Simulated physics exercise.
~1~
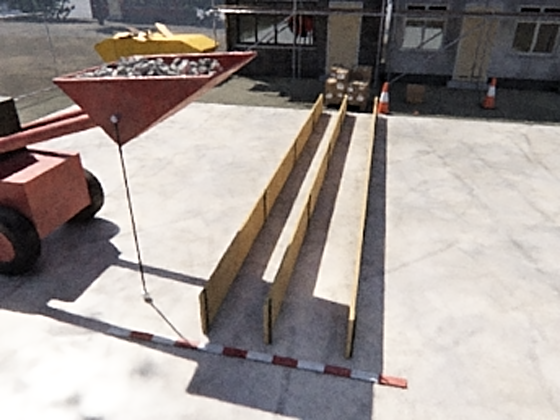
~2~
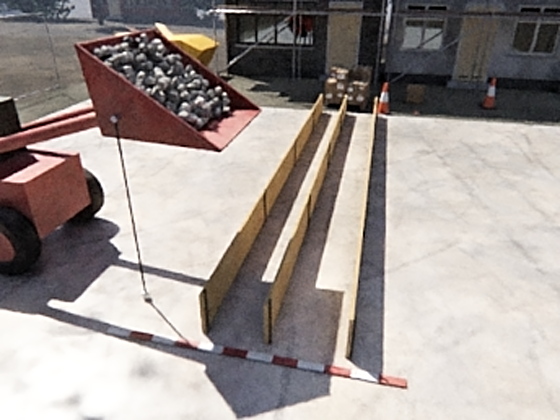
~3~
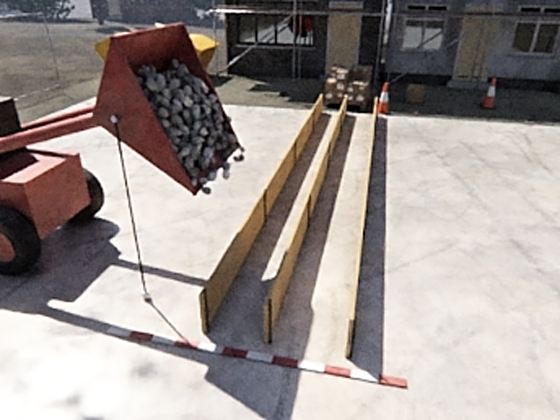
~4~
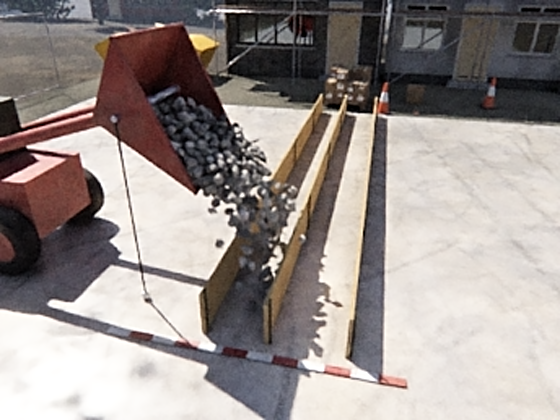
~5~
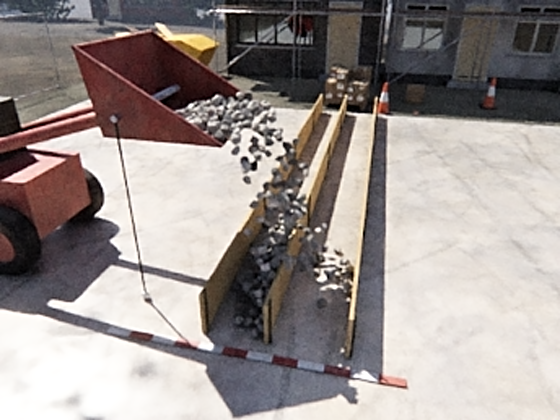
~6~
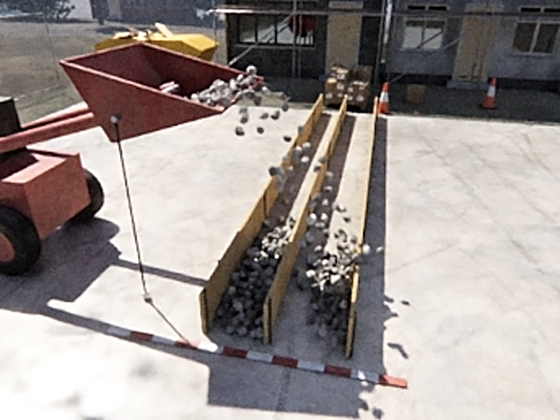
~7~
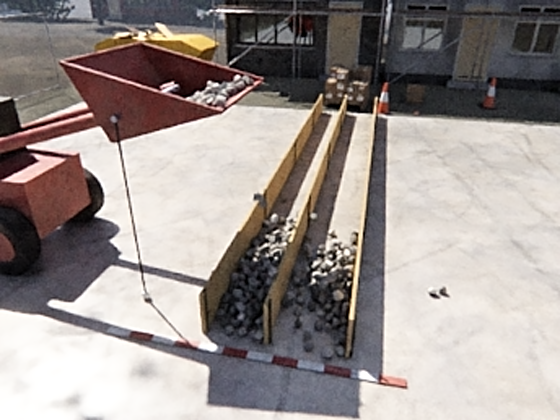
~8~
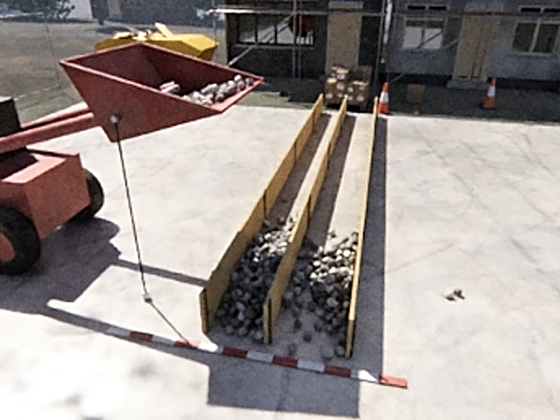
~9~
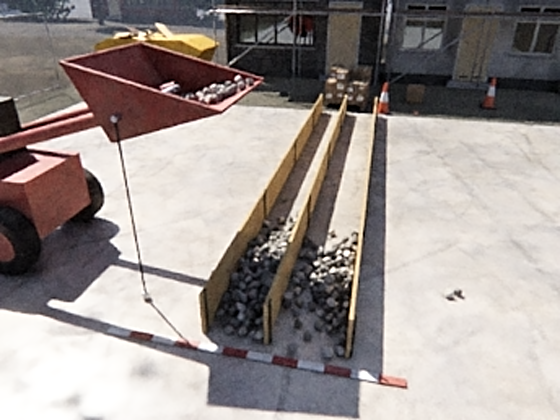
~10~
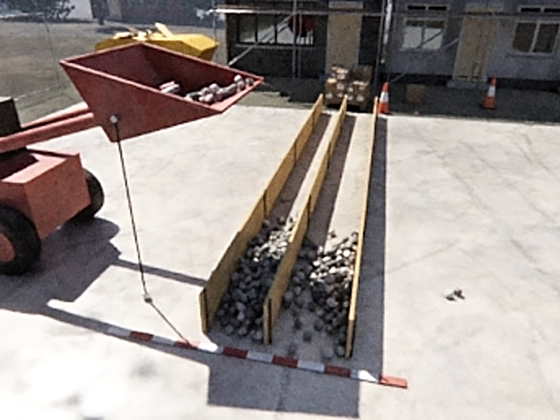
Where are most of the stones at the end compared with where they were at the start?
At the start the stones are heaped in the raised red bucket on the left. By the end most of them lie lower and further right, on the ground between the wooden planks, with a few still in the bucket.
